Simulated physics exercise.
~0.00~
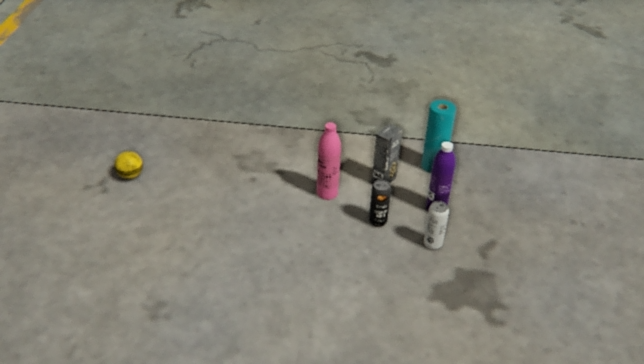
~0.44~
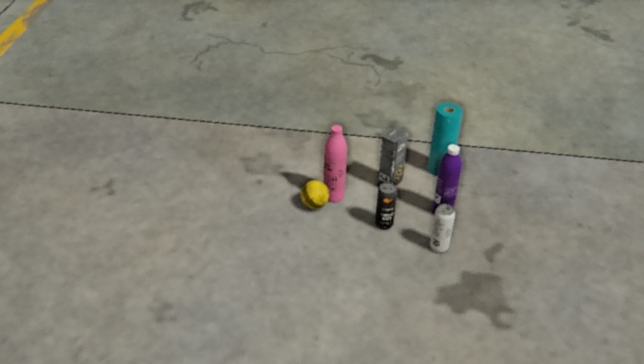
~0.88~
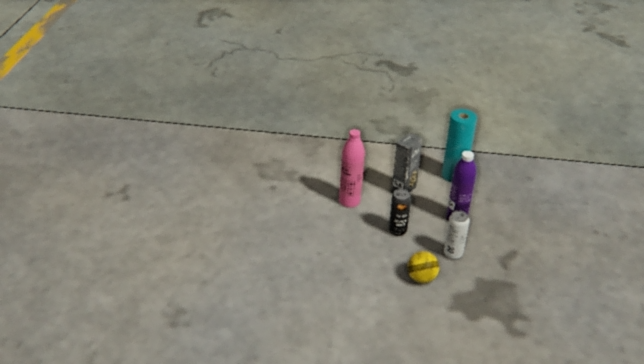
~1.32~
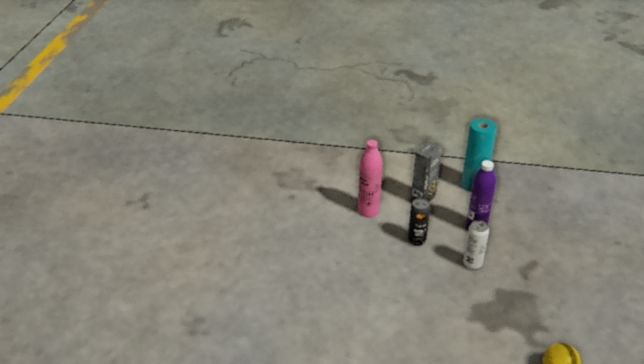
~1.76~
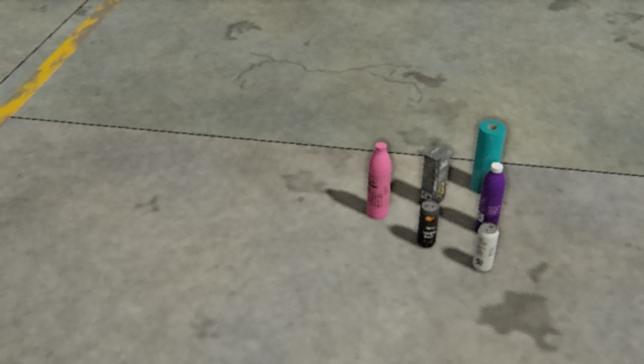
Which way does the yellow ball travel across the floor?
The yellow ball moves to the right, drifting down toward the bottom of the view as it goes.
The clip opens on a stained concrete floor where six household things stand in a cluster, among them a pink bottle, a purple bottle and a turquoise roll, with a yellow ball off to their left. The ball travels right and comes close to the base of the pink bottle. It carries on down and to the right, crossing in front of the black and white cans. As the view shifts slightly left, it reaches the bottom edge at the lower right. Finally the ball is out of sight, and all six things are still upright where they stood.
